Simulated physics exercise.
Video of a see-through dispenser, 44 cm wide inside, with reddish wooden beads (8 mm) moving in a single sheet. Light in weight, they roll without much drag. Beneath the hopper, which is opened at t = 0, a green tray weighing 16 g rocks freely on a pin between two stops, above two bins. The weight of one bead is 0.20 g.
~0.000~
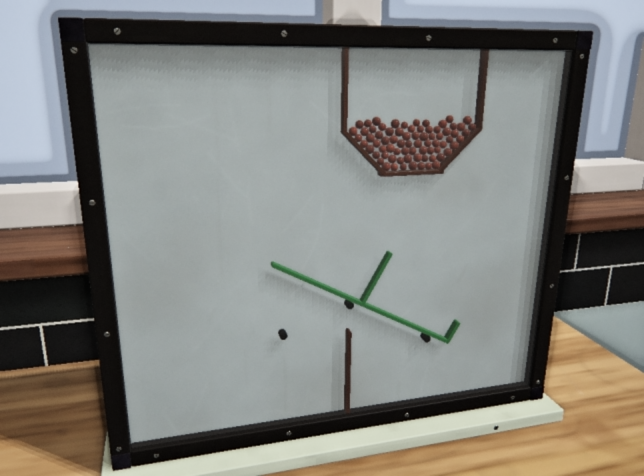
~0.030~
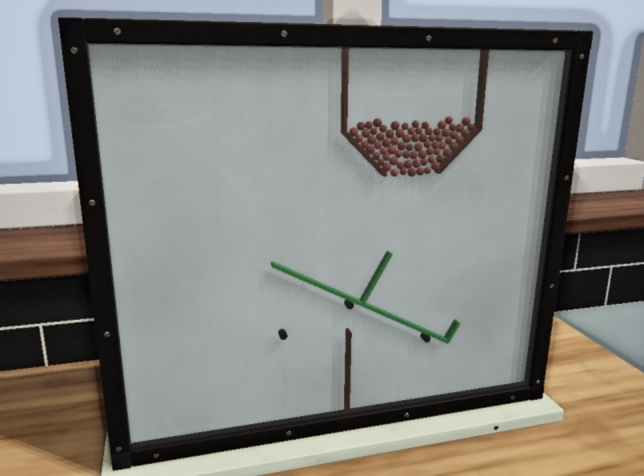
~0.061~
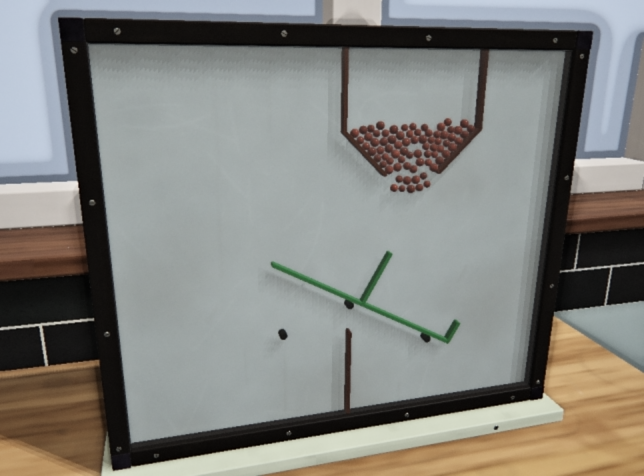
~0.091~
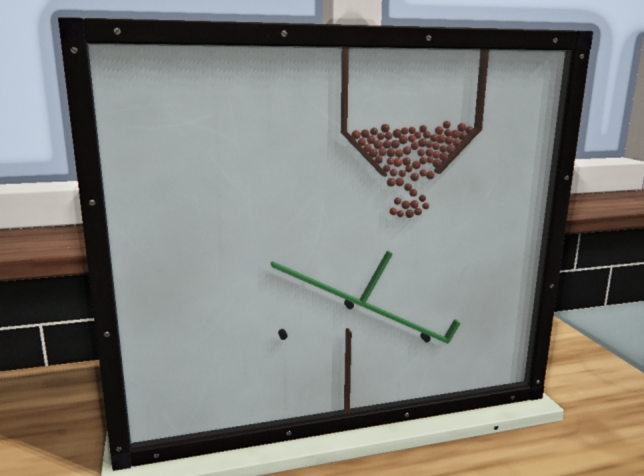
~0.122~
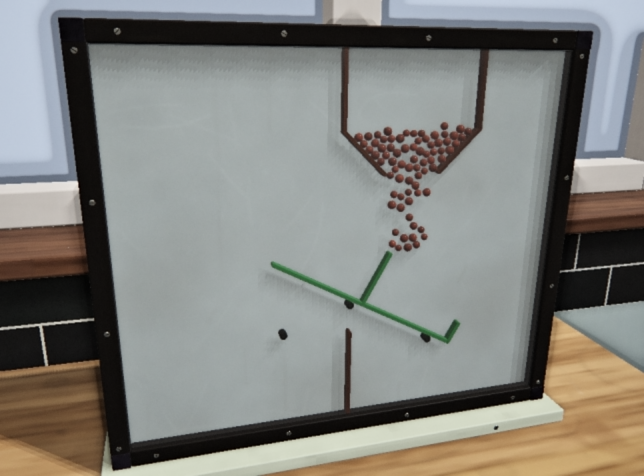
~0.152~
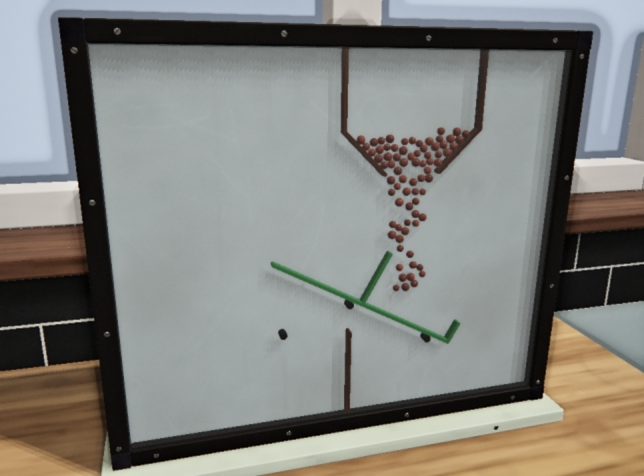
Reddish beads sit packed in a hopper behind a clear panel, above a green tray slanting down to the right. The hopper's bottom opens and the beads drop in a loose, lengthening stream, passing the top of the tray's upright wall and descending along its right side, while the tray stays still.
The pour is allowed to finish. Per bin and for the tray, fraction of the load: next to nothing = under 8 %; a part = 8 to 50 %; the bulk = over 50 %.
Left bin = next to nothing; right bin = a part; tray = the bulk.
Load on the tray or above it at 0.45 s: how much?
Roughly 75 per cent of the load.
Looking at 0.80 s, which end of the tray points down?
The tray dips on its right side.
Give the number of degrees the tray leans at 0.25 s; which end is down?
It's leaning around 30°, and the right end is the one that's down.
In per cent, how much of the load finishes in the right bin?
Roughly 45 per cent.
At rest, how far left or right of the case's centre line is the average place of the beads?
About 11 cm right.
By 0.25 s 80 % have left the hopper; tray right end down 29°; on or over it 75 %, past it to the left 0 %, to the right 5 %.
By 0.45 s 100 % have left the hopper; tray right end down 29°; on or over it 75 %, past it to the left 0 %, to the right 25 %.
By 0.80 s 100 % have left the hopper; tray right end down 29°; on or over it 55 %, past it to the left 0 %, to the right 45 %.
All still by 1.8 s, left bin 0 %, right bin 45 %, tray 55 %; tray right end down 29°.
